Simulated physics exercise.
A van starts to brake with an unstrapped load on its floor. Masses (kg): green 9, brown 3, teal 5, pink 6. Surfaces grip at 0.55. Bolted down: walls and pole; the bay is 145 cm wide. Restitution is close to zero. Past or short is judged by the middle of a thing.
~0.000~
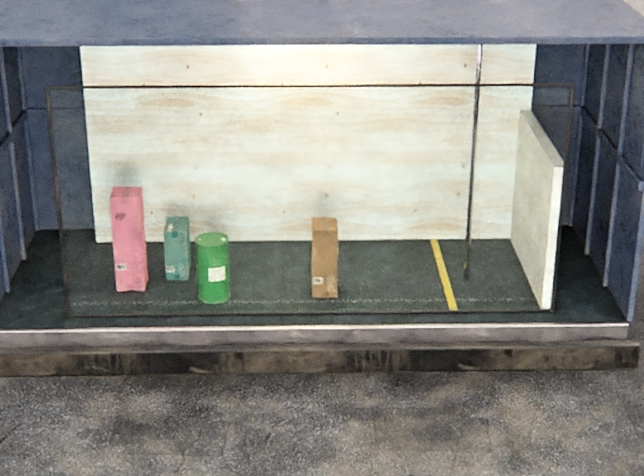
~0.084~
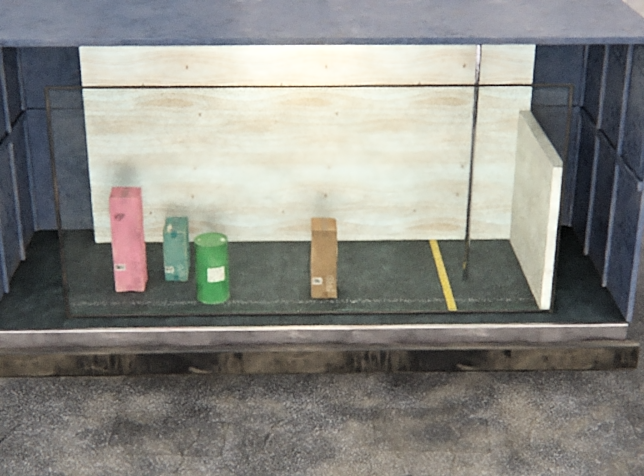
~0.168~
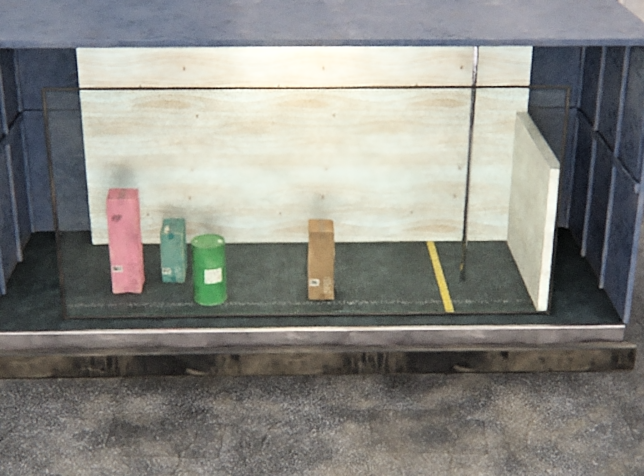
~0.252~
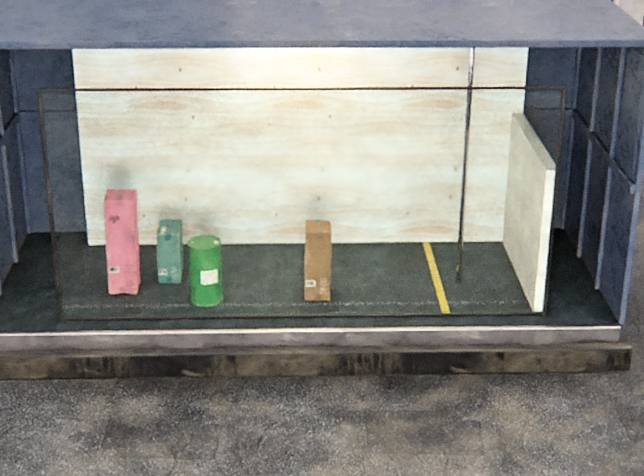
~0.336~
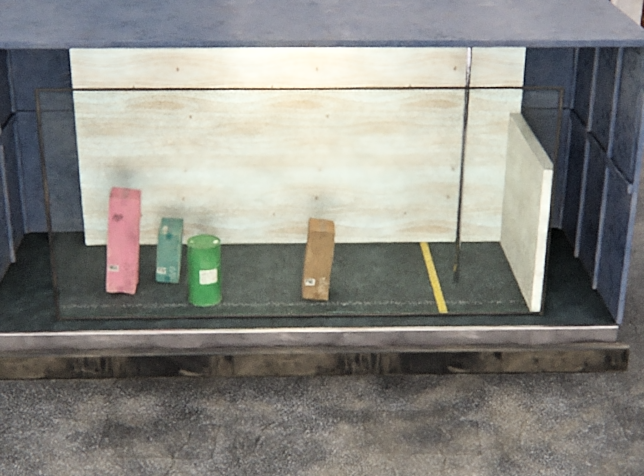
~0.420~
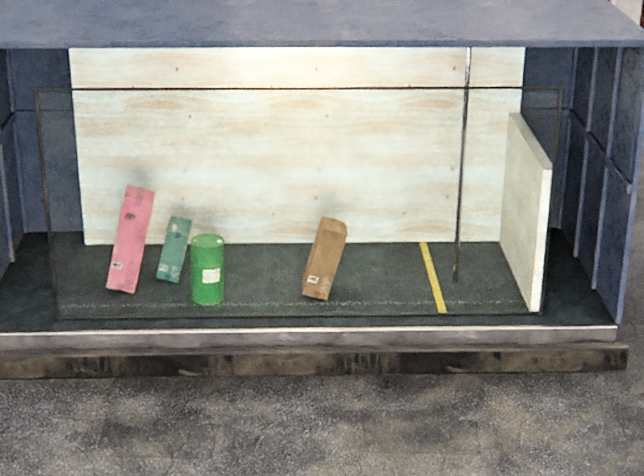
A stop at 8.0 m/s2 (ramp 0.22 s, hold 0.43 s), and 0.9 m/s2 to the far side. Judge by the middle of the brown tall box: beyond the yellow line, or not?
Here the brown tall box fails to pass the yellow line.
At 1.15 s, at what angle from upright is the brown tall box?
About 90°.
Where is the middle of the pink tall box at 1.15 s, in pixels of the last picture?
At about (268, 255).
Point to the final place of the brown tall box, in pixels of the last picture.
At about (421, 280).
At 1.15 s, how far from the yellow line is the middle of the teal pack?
Some 140 cm short of it.
After 0.75 s the brown tall box is 38 cm short of the yellow line, tilted 90°, near (393, 278) in the last picture's view; the pink tall box 199 cm short of the yellow line, tilted 75°.
After 1.15 s the brown tall box is 14 cm short of the yellow line, tilted 90°, near (421, 280) in the last picture's view.
After 1.65 s the brown tall box is 14 cm short of the yellow line, tilted 90°, near (421, 280) in the last picture's view; the pink tall box 142 cm short of the yellow line, tilted 75°.
By 1.9 s, green drum stops short of the yellow line; brown tall box stops short of the yellow line; teal pack stops short of the yellow line.
